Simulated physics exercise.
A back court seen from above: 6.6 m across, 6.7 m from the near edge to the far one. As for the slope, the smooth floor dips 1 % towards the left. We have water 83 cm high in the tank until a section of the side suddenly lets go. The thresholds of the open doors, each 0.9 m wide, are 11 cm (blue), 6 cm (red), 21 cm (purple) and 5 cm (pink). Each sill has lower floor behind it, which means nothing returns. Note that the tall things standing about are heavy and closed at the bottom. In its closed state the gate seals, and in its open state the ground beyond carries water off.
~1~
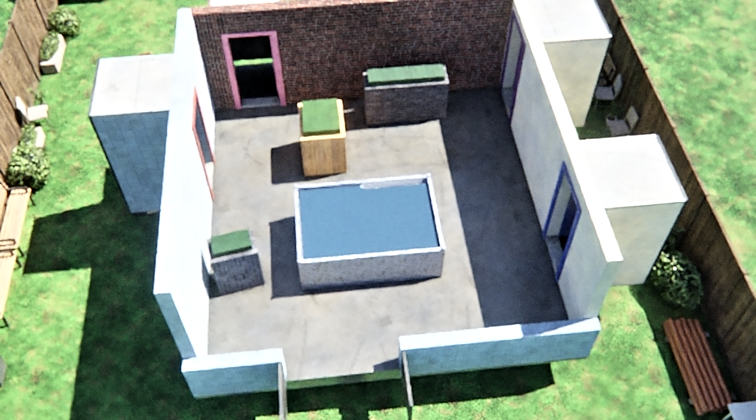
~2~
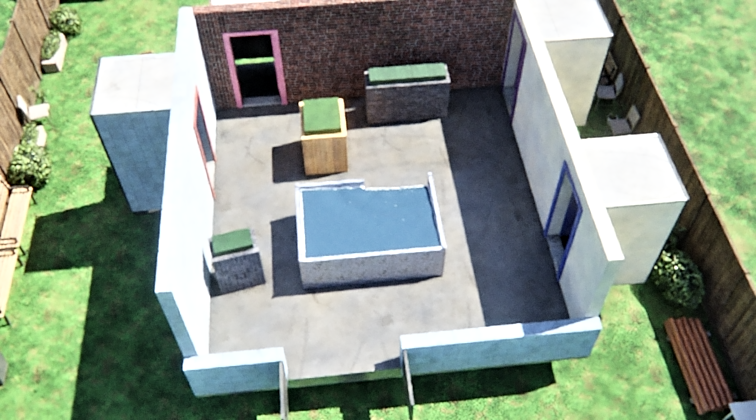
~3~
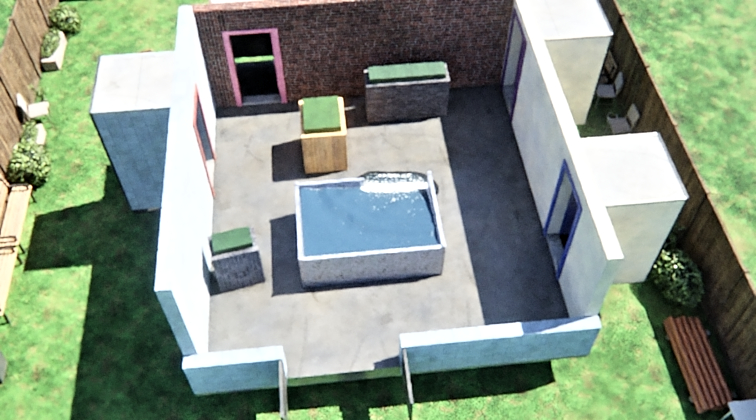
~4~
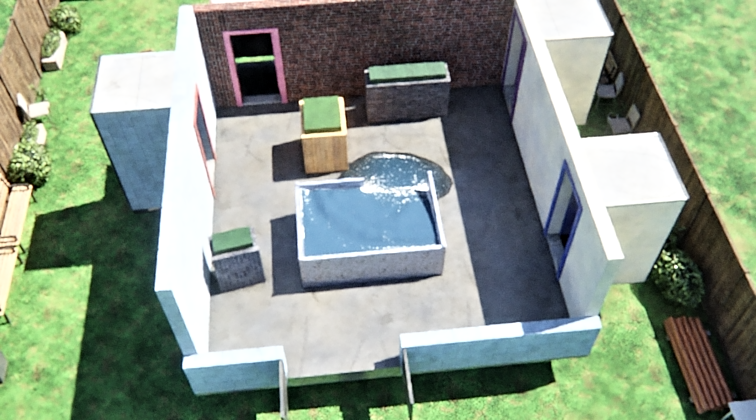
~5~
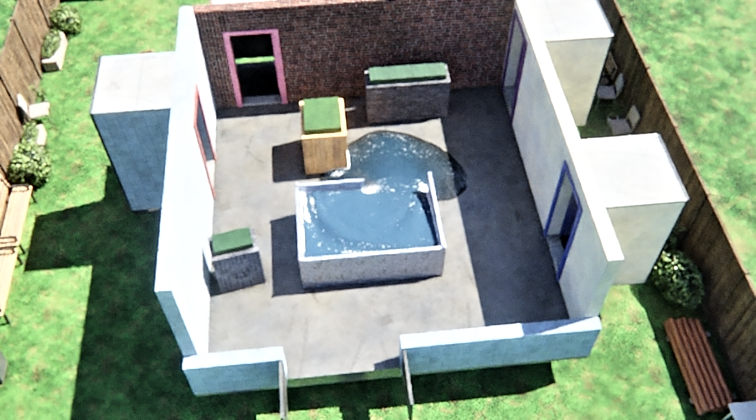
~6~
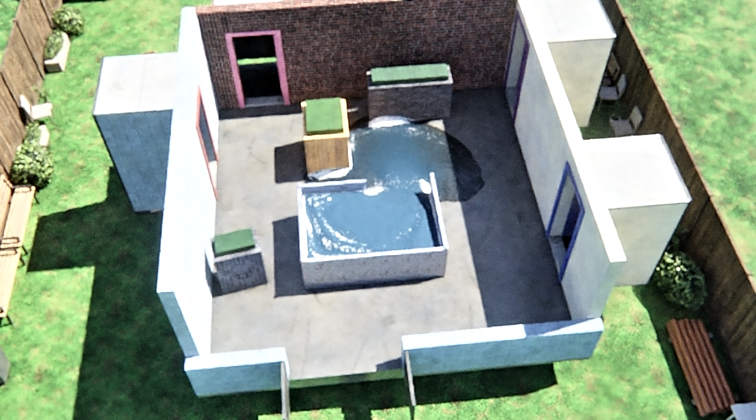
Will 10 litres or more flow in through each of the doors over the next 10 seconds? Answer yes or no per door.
Blue door: No, red door: Yes, purple door: Yes, pink door: Yes.
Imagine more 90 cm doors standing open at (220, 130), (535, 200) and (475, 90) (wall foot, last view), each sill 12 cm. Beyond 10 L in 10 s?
Well, the first is on the high side, the second is on the low side, and the third is on the high side.
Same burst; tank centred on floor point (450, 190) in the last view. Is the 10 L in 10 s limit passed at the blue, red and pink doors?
With respect to that limit, blue ends up inside it, red ends up outside it, pink ends up outside it.
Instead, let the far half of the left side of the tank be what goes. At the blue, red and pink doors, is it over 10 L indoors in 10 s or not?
Door by door - blue: Within bounds, red: Out of bounds, pink: Out of bounds.
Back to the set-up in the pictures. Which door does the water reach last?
The blue door.
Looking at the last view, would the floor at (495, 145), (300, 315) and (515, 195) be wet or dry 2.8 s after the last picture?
Soaked, untouched, soaked.
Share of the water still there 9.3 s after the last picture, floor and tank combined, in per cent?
Still there: Roughly 92 %.
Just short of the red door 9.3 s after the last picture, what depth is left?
About 7.5 centimetres.
Then, 0.7 s after the last picture water covers 25 % of the floor and is deepest (47 cm) near (396, 128); blue door not reached, red door not reached, purple door not reached, pink door not reached.
Then, 1.5 s after the last picture water covers 35 % of the floor and is deepest (41 cm) near (509, 124); blue door not reached, red door 6 cm at the sill, 0 L in, purple door 36 cm at the sill, 27 L in, pink door 8 cm at the sill, 0 L in.
Then, 2.8 s after the last picture water covers 50 % of the floor and is deepest (34 cm) near (423, 97); blue door not reached, red door 9 cm at the sill, 2 L in, purple door 27 cm at the sill, 79 L in, pink door 8 cm at the sill, 9 L in.
Then, 5.3 s after the last picture water covers 85 % of the floor and is deepest (19 cm) near (515, 142); blue door 5 cm at the sill, 0 L in, red door 9 cm at the sill, 12 L in, purple door 13 cm at the sill, 87 L in, pink door 9 cm at the sill, 26 L in.
Then, 9.3 s after the last picture water covers 100 % of the floor and is deepest (18 cm) near (212, 313); blue door 4 cm at the sill, 0 L in, red door 8 cm at the sill, 38 L in, purple door 6 cm at the sill, 87 L in, pink door 9 cm at the sill, 67 L in.
